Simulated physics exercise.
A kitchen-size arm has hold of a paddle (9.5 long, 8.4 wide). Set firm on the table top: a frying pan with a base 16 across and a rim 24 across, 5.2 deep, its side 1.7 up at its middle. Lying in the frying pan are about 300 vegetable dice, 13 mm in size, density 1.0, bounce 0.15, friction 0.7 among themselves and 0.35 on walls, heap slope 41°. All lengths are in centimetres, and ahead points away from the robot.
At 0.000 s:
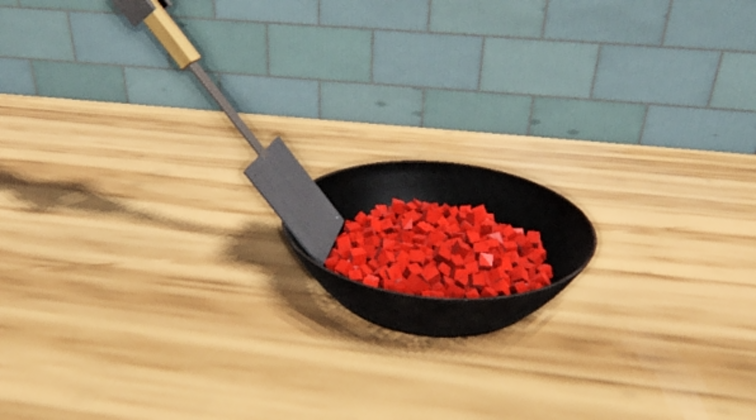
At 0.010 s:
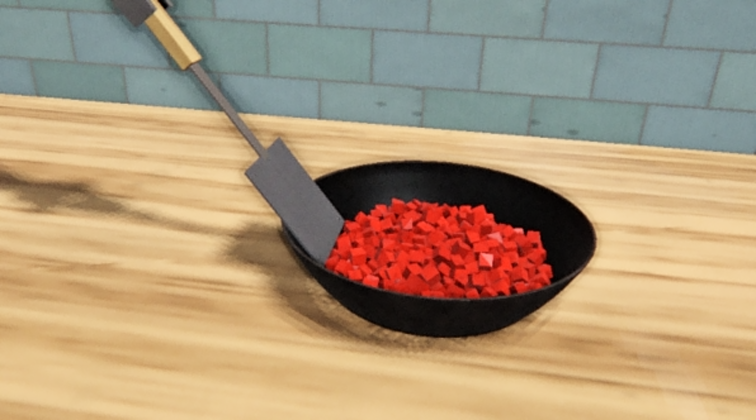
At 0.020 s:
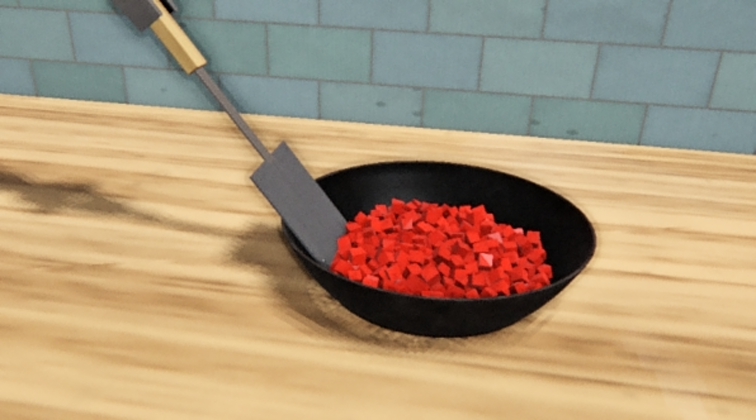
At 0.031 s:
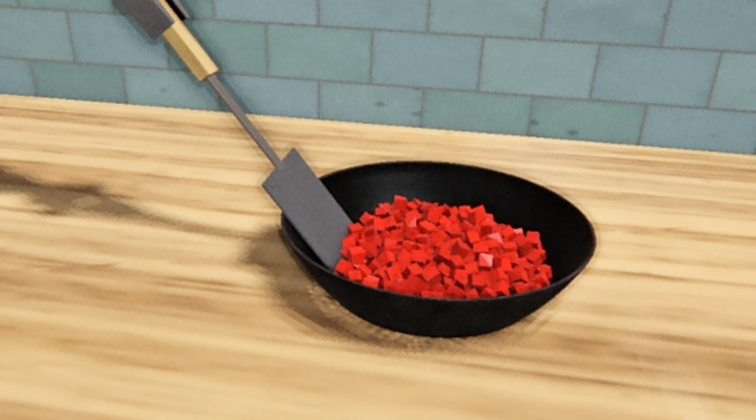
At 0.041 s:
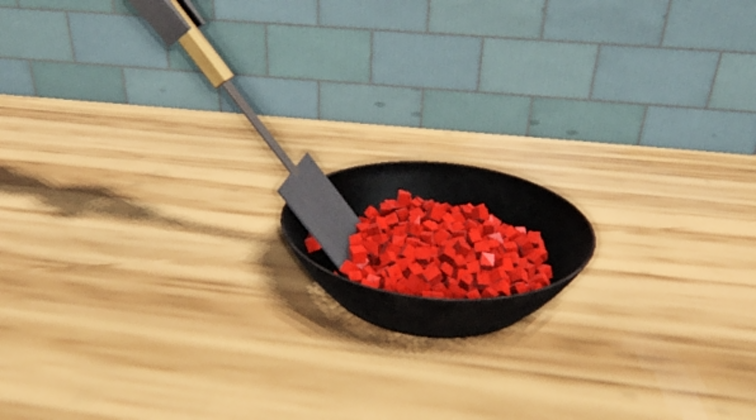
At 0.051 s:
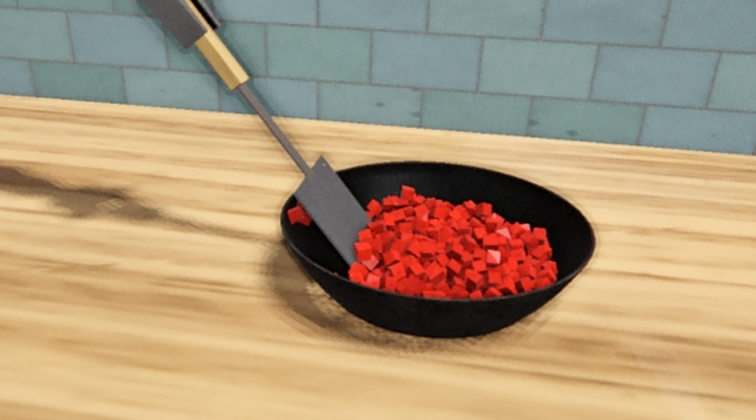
At the start, a gray paddle slants into the left side of a black frying pan heaped with small red cubes on a wooden counter. The paddle barely moves at first, then slides a short way right, nudging the heap rightward as a stray cube appears at the left rim.
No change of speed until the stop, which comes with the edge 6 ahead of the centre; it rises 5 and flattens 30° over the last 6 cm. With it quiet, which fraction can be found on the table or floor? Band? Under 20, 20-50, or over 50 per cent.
20-50 per cent.
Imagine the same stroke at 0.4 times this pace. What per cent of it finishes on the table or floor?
Roughly 0 percent ends on the table or floor.
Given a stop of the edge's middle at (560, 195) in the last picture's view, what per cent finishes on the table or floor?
I'd put it near 45 per cent.
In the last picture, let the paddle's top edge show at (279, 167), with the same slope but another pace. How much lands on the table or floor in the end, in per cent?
0 %.
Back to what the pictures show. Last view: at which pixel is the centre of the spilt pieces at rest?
(743, 299).
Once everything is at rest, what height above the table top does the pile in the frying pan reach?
Close to 6.5 centimetres high.
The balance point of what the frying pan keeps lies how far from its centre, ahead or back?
What stays is shifted forward by around 4.5 cm.
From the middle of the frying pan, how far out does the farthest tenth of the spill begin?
That's near 50 cm.
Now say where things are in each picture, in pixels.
In the first picture, paddle top edge at (262, 153), sloping 52°; upper third of the load around (431, 247), from x 335 to 545, top at y 205; 303 in the frying pan.
In the second picture, paddle top edge at (263, 154), sloping 52°; upper third of the load around (431, 247), from x 335 to 545, top at y 205.
In the third picture, paddle top edge at (268, 158), sloping 52°; upper third of the load around (430, 247), from x 335 to 545, top at y 205.
In the fourth picture, paddle top edge at (279, 164), sloping 52°; upper third of the load around (430, 245), from x 330 to 545, top at y 205.
In the fifth picture, paddle top edge at (293, 170), sloping 52°; upper third of the load around (429, 240), from x 315 to 545, top at y 200.
In the sixth picture, paddle top edge at (309, 173), sloping 52°; upper third of the load around (435, 238), from x 295 to 550, top at y 190; 303 in the frying pan.
By 0.08 s, sloping 52°, highest piece 11 above the table; 299 in the frying pan, 4 on the blade or in flight.
By 0.10 s, sloping 43°, highest piece 16 above the table; 299 in the frying pan, 4 on the blade or in flight.
By 0.31 s, sloping 22°, highest piece 34 above the table; 217 in the frying pan, 43 on the table or floor, 43 on the blade or in flight.
By 1.36 s, sloping 22°, highest piece 6 above the table; 217 in the frying pan, 86 on the table or floor.
Final count, 217 in the frying pan, 86 on the table or floor. That is 28 % on the table or floor.
